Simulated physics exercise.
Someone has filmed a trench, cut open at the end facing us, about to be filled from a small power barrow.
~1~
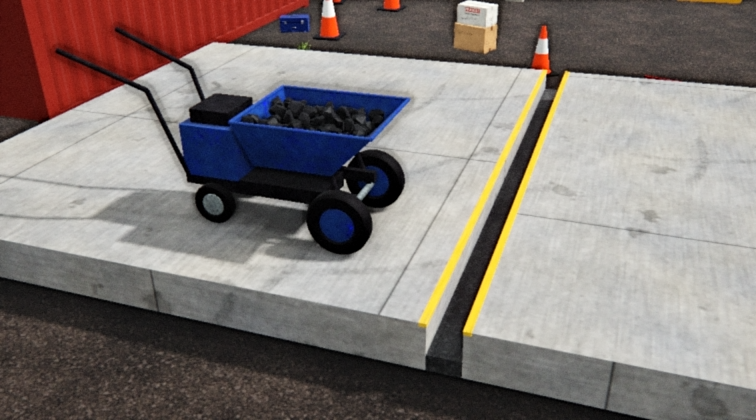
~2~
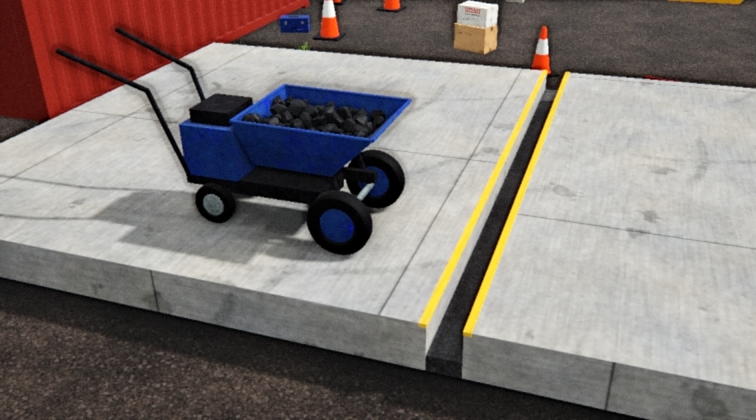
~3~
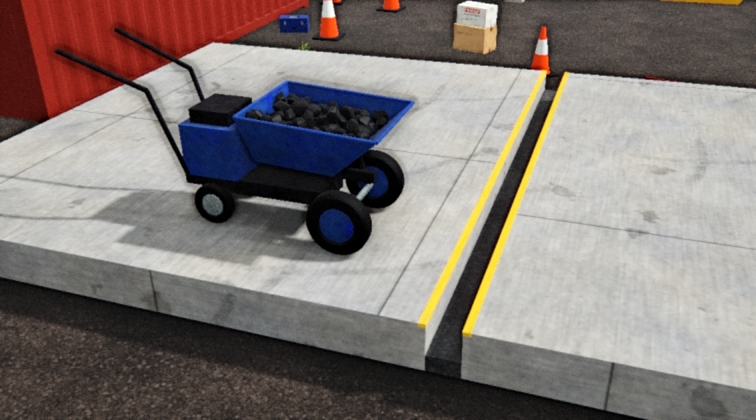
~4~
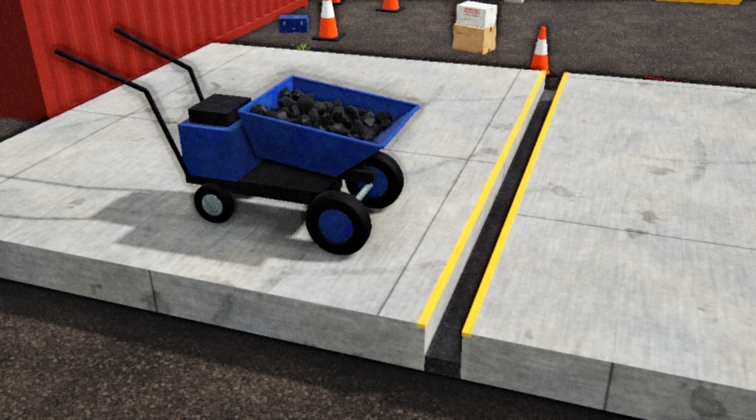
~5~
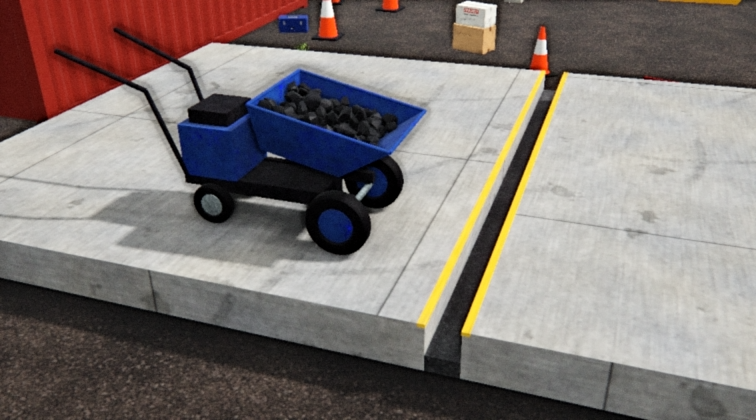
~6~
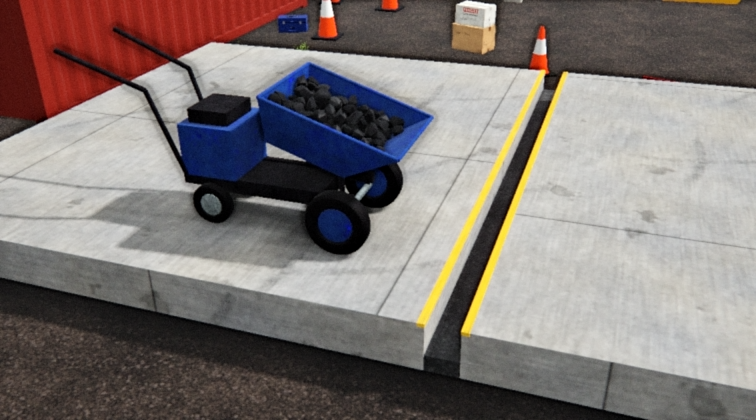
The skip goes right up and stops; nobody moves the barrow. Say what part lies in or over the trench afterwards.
The trench ends with over half of it.
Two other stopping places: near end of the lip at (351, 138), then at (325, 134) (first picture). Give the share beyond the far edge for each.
Near 10 % and 0 %.
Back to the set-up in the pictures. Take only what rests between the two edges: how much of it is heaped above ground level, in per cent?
Near 20 %.
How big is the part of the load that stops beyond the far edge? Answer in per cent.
Roughly 20 in a hundred.
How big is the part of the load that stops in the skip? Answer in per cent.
Roughly 5 in a hundred.
Soon, skip tipped steeply; all in the skip.
A while on, skip tipped right over; most in the skip; a stray few short of the trench; about a quarter in or heaped over the trench; a stray few beyond it; a stray few falling.
Towards the end, skip tipped right over; a small part in the skip; a small part short of the trench; about two thirds in or heaped over the trench; about a quarter beyond it.
Finally, skip tipped right over; a small part in the skip; a small part short of the trench; about two thirds in or heaped over the trench; about a quarter beyond it.
